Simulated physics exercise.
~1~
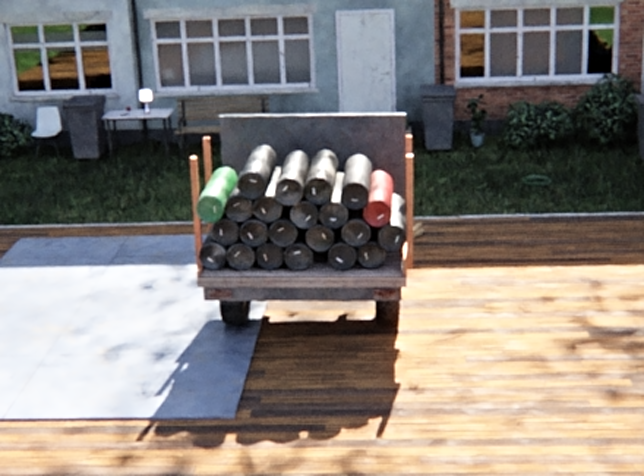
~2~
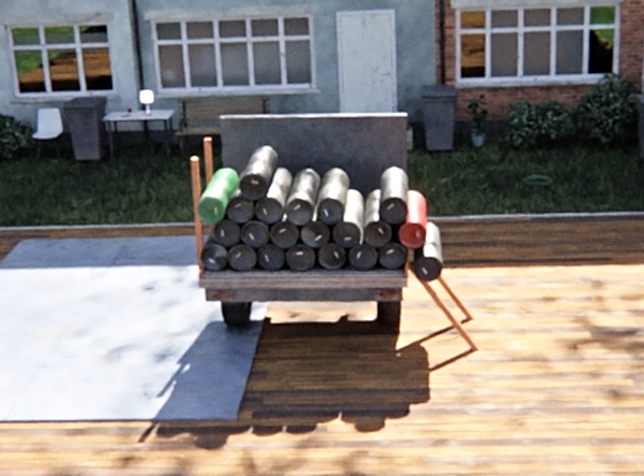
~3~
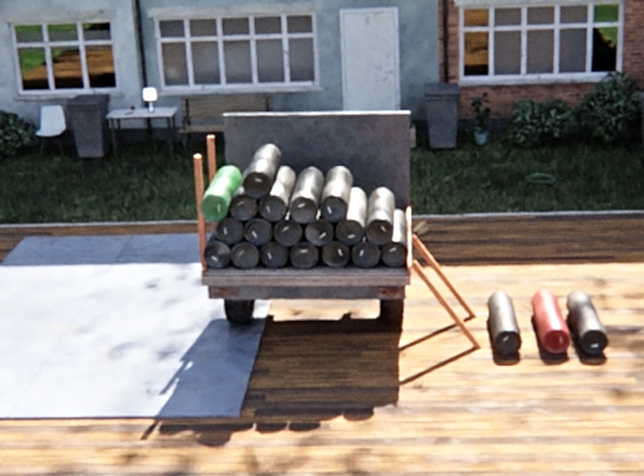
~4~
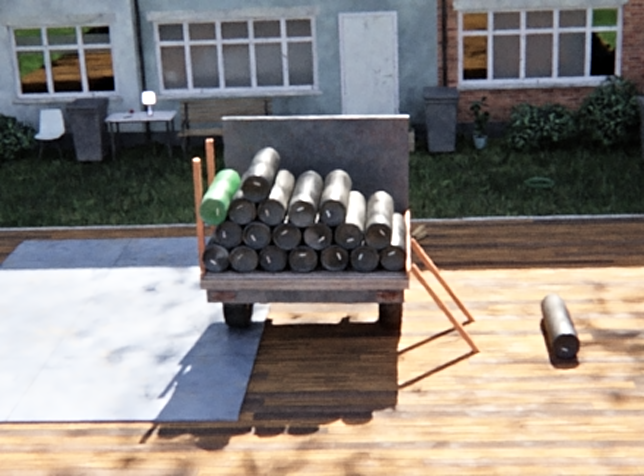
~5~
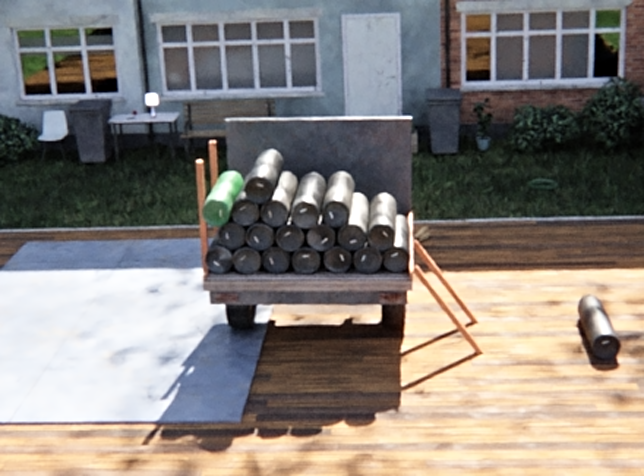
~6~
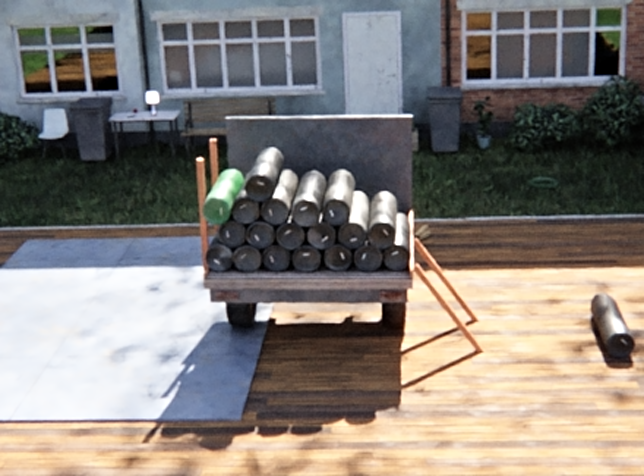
On a sunlit plank floor in front of a pale blue and brick building, a slightly swaying view faces the tail of a parked trailer. Dark cylinders lie stacked end-on across its deck, with a green one high at the left and a red one at the right. The right-hand posts swing down, and the red cylinder and two dark ones spill off that side. All three come down on the planks and roll away to the right. Finally, one dark cylinder remains in view on the ground, while the green one stays on the stack.
